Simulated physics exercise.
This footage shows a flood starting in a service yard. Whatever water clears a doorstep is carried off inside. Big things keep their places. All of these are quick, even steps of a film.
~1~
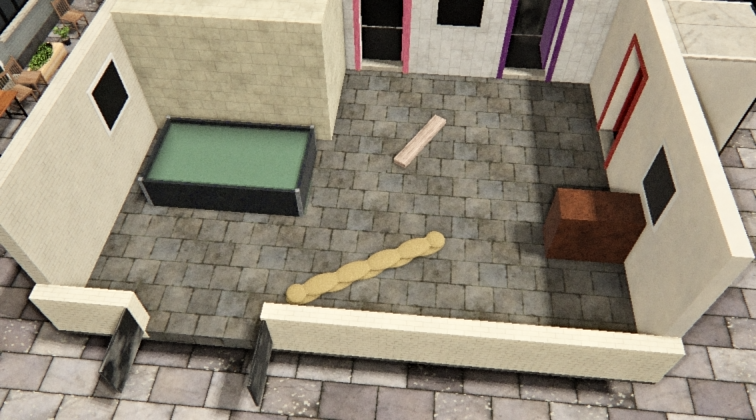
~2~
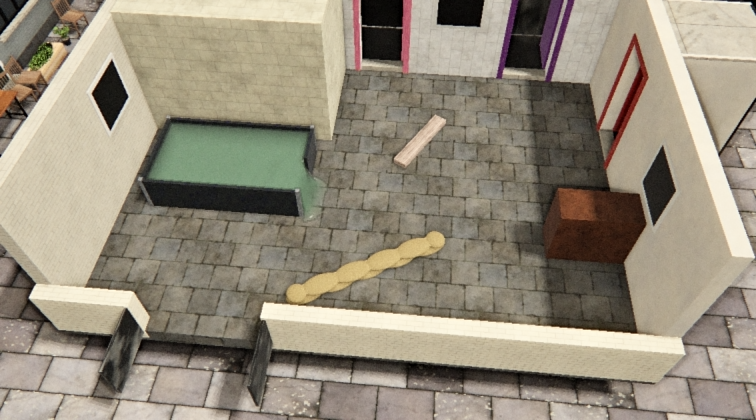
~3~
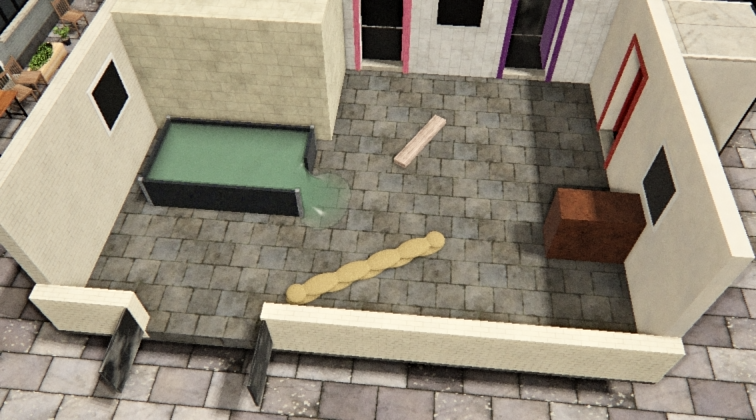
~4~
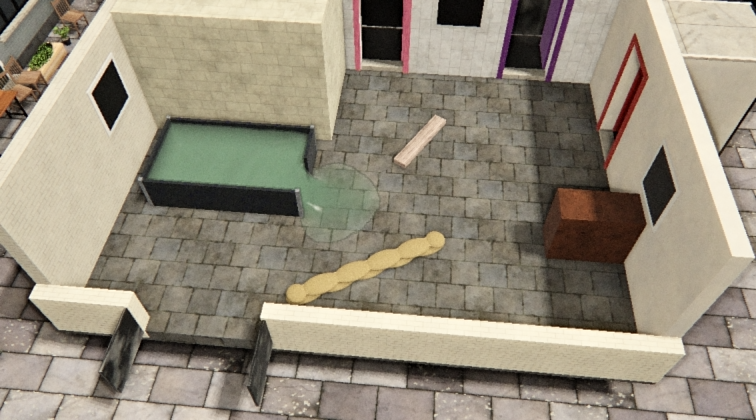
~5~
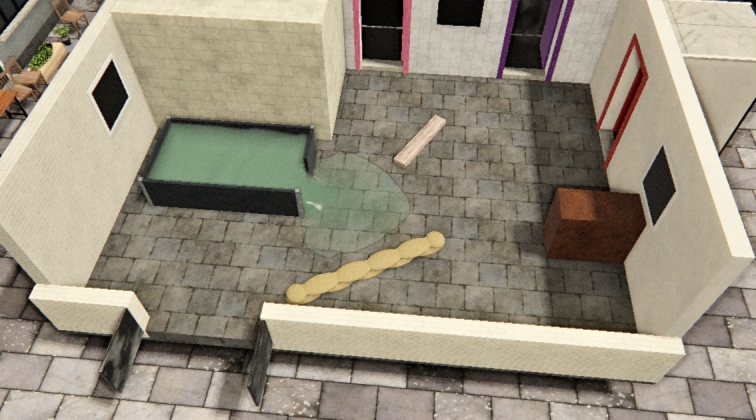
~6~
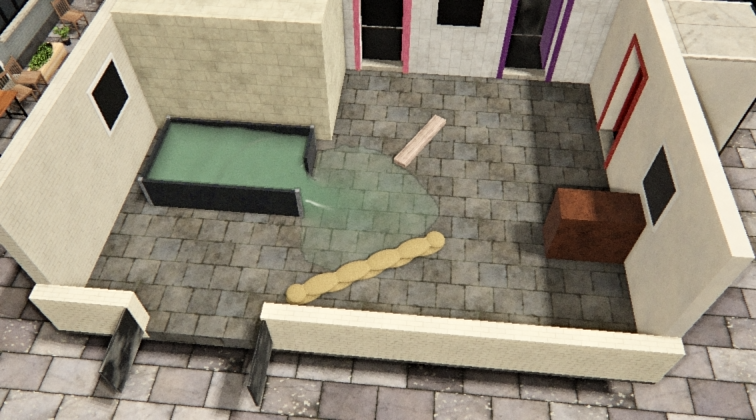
Green water poured out of the right side of an open, dark-sided tank in a walled, paved yard, then fanned out across the stones toward a plank and a row of tan sandbags.
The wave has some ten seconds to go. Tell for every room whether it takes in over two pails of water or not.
At the end, red door: More than two buckets; pink door: Two buckets or fewer; purple door: Two buckets or fewer.
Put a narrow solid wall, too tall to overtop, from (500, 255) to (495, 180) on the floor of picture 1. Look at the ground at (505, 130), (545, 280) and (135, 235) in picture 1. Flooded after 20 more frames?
Submerged, untouched, untouched.
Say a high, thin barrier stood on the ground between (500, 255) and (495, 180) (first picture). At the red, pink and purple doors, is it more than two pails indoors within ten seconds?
As I see it, the red door keeps inside the limit, while the pink door keeps inside the limit and the purple door keeps inside the limit.
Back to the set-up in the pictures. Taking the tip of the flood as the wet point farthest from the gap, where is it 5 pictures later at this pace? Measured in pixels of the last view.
At roughly (537, 240).
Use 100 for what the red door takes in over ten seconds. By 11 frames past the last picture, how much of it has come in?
That share would be near 0 %.
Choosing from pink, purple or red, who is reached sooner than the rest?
The red one.
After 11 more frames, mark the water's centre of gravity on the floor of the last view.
The spot I would choose is (295, 187).
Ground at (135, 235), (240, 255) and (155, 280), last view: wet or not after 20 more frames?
First spot not wet, second soaked, third not wet.
A moment on, water covers 20 % of the floor; the red door not reached, the pink door not reached, the purple door not reached.
Next, water covers 30 % of the floor; the red door not reached, the pink door not reached, the purple door not reached.
Then, water covers 40 % of the floor; the red door under two buckets in, the pink door not reached, the purple door not reached.
Later, water covers 60 % of the floor; the red door over two buckets in, the pink door wet at the sill, nothing in, the purple door wet at the sill, nothing in.
In the end, water covers 80 % of the floor; the red door far over two buckets in, the pink door wet at the sill, nothing in, the purple door wet at the sill, nothing in.
